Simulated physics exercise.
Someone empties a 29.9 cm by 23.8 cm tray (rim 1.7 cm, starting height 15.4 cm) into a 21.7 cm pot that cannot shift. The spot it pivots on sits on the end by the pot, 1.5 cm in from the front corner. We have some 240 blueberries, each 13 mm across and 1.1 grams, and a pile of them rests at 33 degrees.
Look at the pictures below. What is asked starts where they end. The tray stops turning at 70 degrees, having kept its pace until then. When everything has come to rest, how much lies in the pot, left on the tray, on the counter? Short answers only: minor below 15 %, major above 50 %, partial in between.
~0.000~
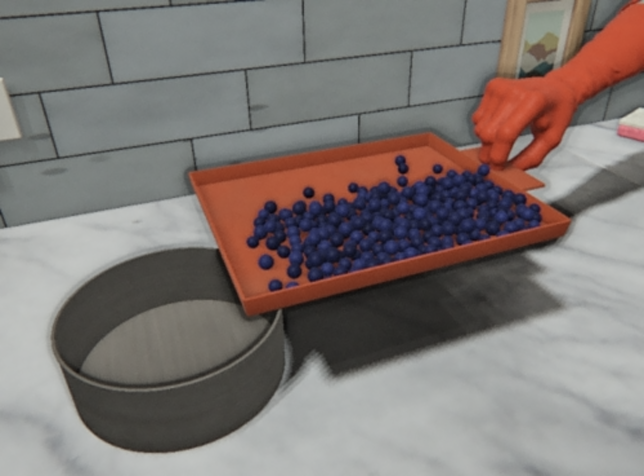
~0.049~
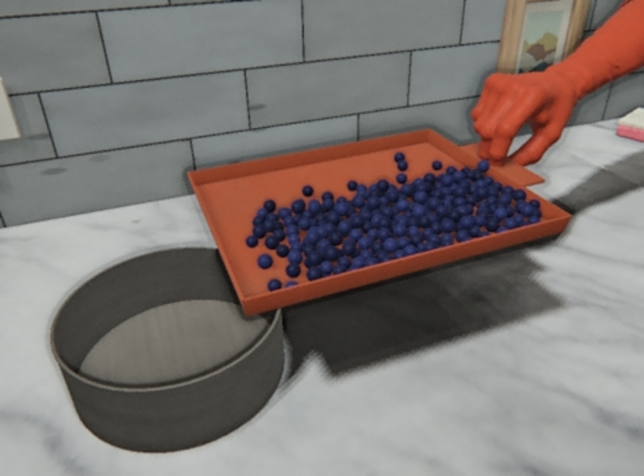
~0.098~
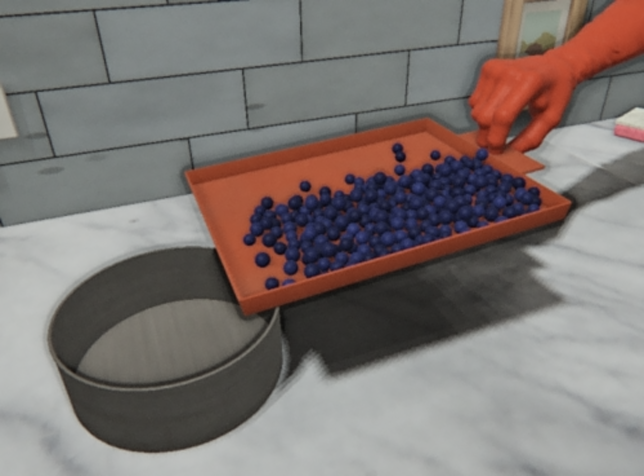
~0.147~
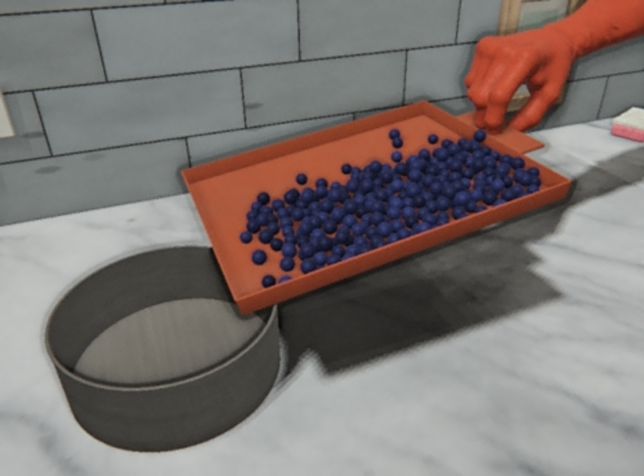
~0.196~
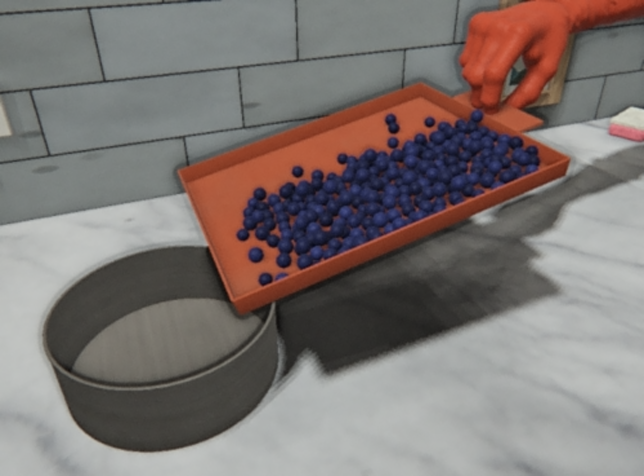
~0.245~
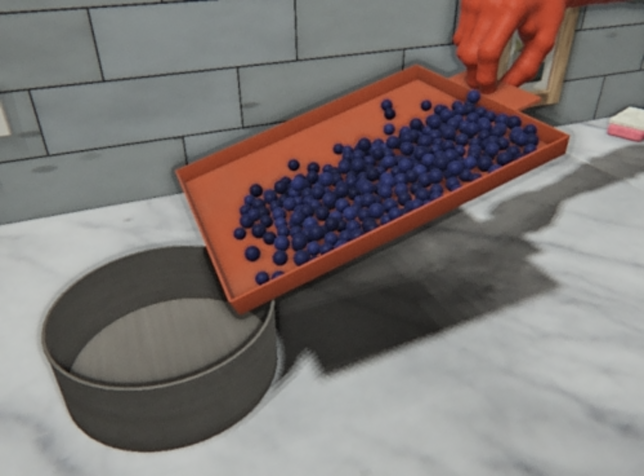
Pot: Partial, left on the tray: Major, counter: Minor.
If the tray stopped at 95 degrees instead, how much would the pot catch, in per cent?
In that case, near 85 percent.
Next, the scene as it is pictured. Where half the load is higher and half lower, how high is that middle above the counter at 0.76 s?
Median height: Approx. 22 cm.
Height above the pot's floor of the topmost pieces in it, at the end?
About 2.5 centimetres.
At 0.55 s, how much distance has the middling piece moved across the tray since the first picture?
About 5 cm.
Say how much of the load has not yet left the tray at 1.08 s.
About 70% of the load.
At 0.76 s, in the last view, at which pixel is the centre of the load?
Near pixel (234, 193).
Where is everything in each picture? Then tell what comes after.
In the first picture, tray tilt 0 degrees, front corners at (246, 298) and (567, 219); middle of the pieces at (400, 224); pot at (171, 306).
In the second picture, tray tilt 1 degrees, front corners at (245, 298) and (567, 215); middle of the pieces at (399, 221).
In the third picture, tray tilt 3 degrees, front corners at (242, 297) and (567, 202), lowest corner left front; middle of the pieces at (397, 214).
In the fourth picture, tray tilt 7 degrees, front corners at (238, 297) and (567, 181), lowest corner left front; middle of the pieces at (394, 203).
In the fifth picture, tray tilt 12 degrees, front corners at (235, 298) and (566, 158), lowest corner left front; middle of the pieces at (390, 191).
In the sixth picture, tray tilt 16 degrees, front corners at (232, 298) and (565, 136), lowest corner left front; middle of the pieces at (387, 180); pot at (163, 305). The tray's pace is about 85 degrees a second.
After 0.55 s, tilt 42 degrees; the tray holds 100 %, the pot 0 %.
After 0.76 s, tilt 60 degrees; the tray holds 95 %, the pot 0 %.
Then, at 1.08 s, tilt 70 degrees; the tray holds 70 %, the pot 20 %.
In the end, at 2.3 s, pot 35 %, tray 60 %, counter 5 %.
